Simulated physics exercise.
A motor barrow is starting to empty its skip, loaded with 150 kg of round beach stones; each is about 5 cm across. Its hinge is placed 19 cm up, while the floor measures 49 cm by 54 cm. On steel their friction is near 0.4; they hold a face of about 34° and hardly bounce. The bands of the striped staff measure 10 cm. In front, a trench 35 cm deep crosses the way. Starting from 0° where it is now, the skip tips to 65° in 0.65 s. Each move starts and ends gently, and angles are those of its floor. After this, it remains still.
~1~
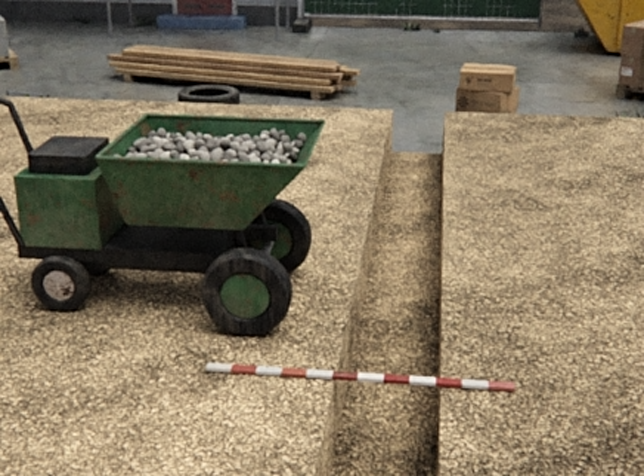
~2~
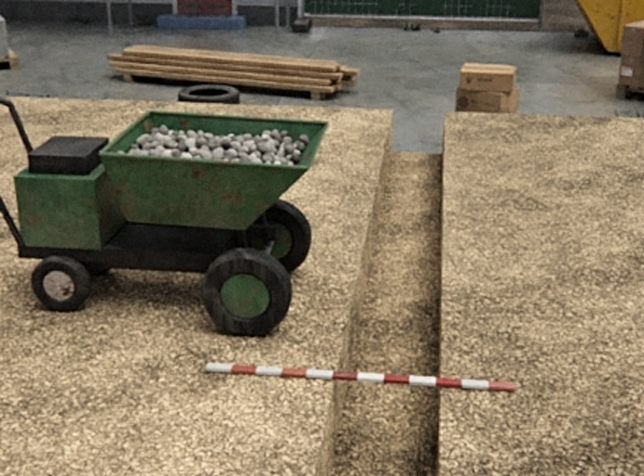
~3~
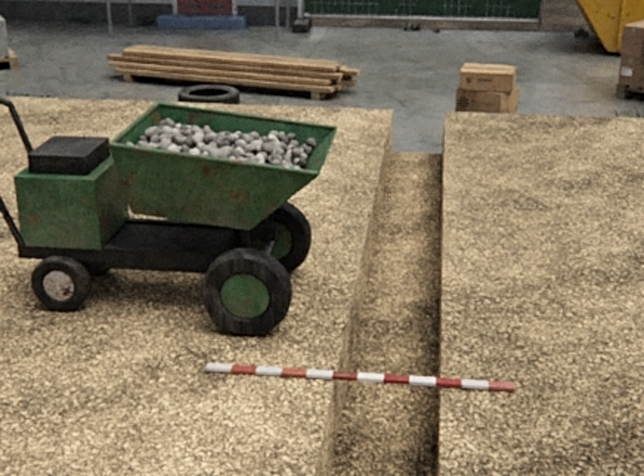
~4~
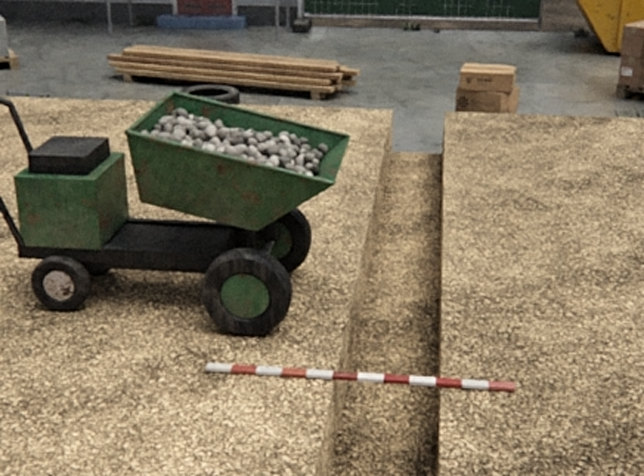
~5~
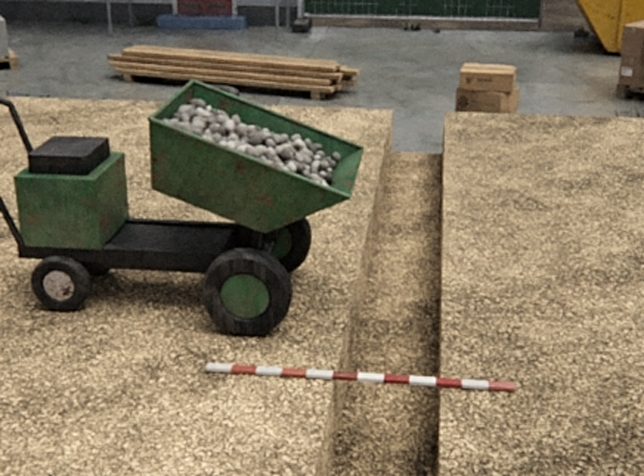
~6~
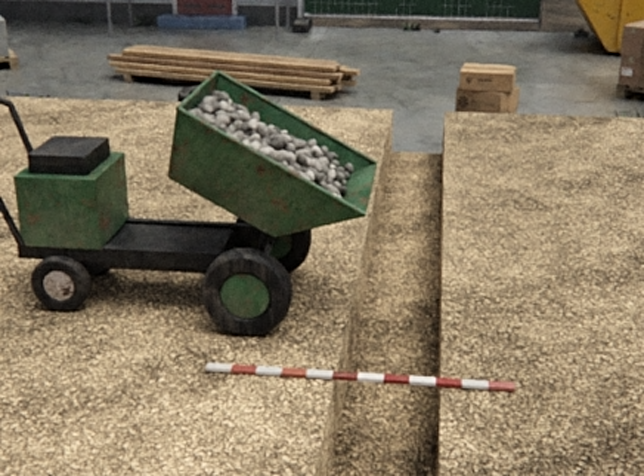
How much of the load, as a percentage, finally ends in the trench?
I would put it at about 43 per cent.
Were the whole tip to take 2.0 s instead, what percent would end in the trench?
With that timing, about 60 per cent.
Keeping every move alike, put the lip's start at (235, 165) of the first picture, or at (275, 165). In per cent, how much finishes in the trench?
The first gives about 95 percent and the second about 70 percent.
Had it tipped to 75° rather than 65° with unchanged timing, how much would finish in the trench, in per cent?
Roughly 50 per cent would end in the trench.
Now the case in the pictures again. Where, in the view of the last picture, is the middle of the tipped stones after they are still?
The stones end up centred near (466, 309).
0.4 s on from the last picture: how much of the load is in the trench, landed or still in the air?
Some 15 per cent.
Then, 0.2 s after the last picture the floor is at 55°, 100 % in the skip; the foremost stones are at (384, 240).
Then, 0.4 s after the last picture the floor is at 65°, 73 % in the skip, 13 % in the trench, 14 % past the trench; the foremost stones are at (483, 318).
Then, 0.8 s after the last picture the floor is at 65°, 23 % in the skip, 21 % in the trench, 55 % past the trench; the foremost stones are past the picture's edge.
Then, 2.8 s after the last picture the floor is at 65°, 0 % in the skip, 43 % in the trench, 57 % past the trench; the foremost stones are past the picture's edge.
